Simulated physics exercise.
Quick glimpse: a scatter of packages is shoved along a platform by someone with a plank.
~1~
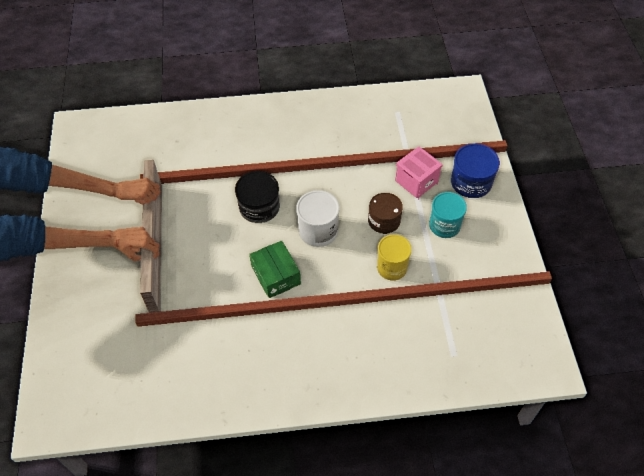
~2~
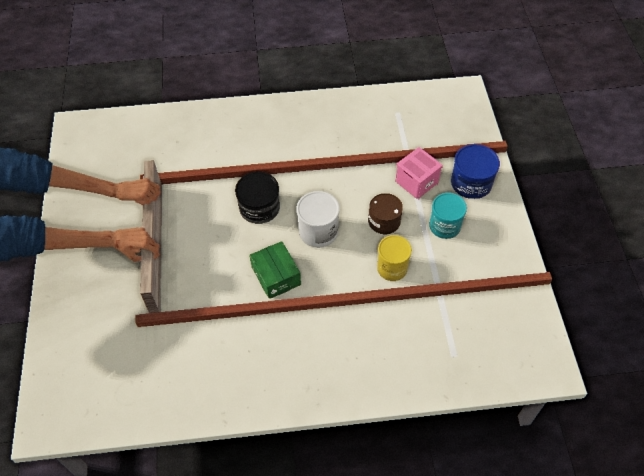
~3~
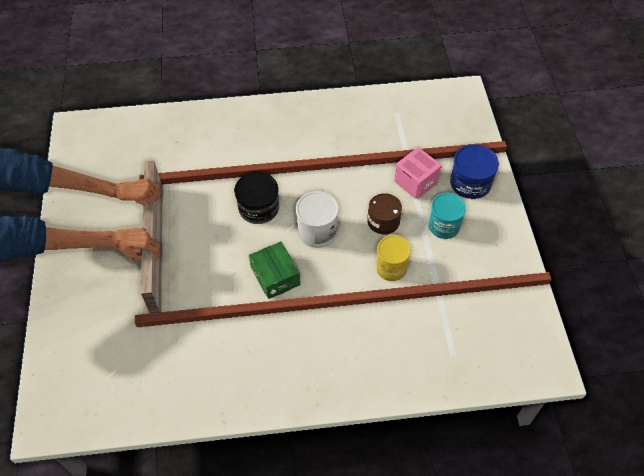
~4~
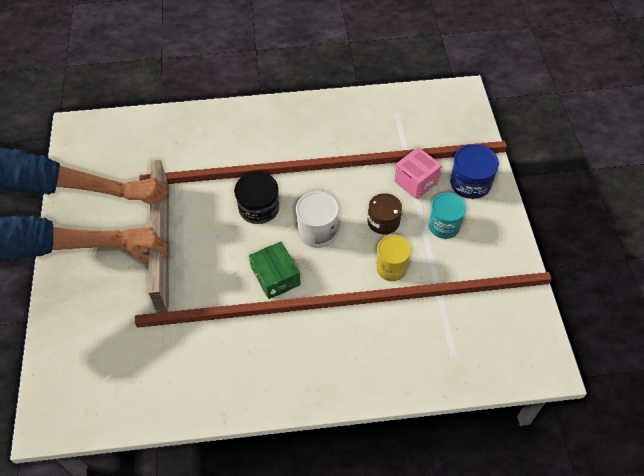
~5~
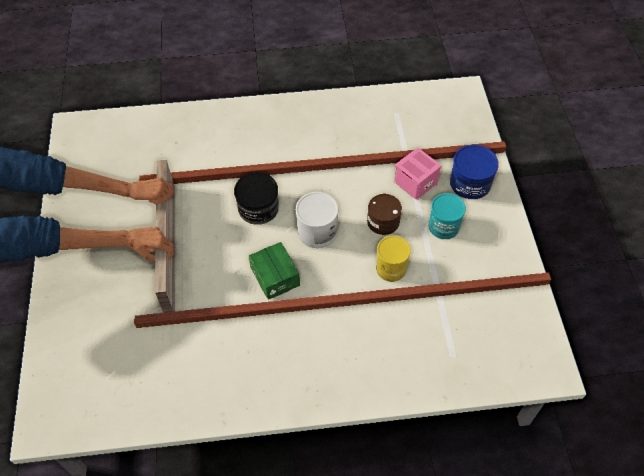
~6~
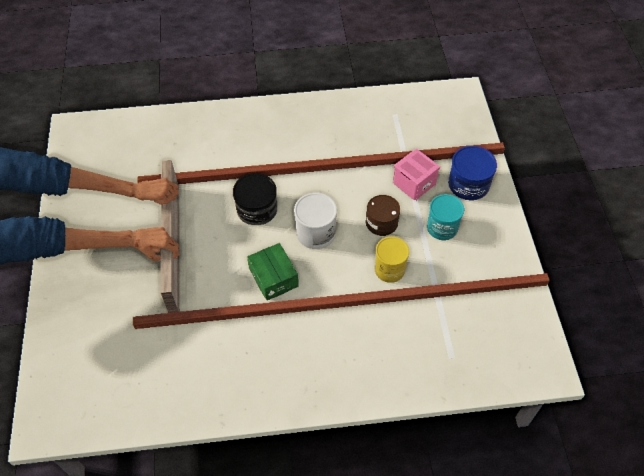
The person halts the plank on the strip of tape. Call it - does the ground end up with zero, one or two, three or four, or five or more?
The ground ends up with zero.
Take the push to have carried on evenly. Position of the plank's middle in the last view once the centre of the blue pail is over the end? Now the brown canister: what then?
First near (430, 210), second near (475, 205).
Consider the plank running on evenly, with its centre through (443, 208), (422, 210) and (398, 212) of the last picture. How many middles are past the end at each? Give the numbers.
By position: 1 / 0 / 0.
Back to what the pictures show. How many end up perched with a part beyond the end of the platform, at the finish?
The number would be 1.
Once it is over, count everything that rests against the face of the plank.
It adds up to 3.
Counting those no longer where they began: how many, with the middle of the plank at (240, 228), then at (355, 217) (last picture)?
Counts: 1 / 5.
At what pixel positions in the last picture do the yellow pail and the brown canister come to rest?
Final centres, in order: Near (483, 251), near (468, 198).
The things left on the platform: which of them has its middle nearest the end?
Foremost, the blue pail.
Early on, none off yet; blue pail at rest near (472, 174); turquoise pail at rest near (445, 218); pink tote at rest near (416, 176).
Finally, the number that fall off is zero.
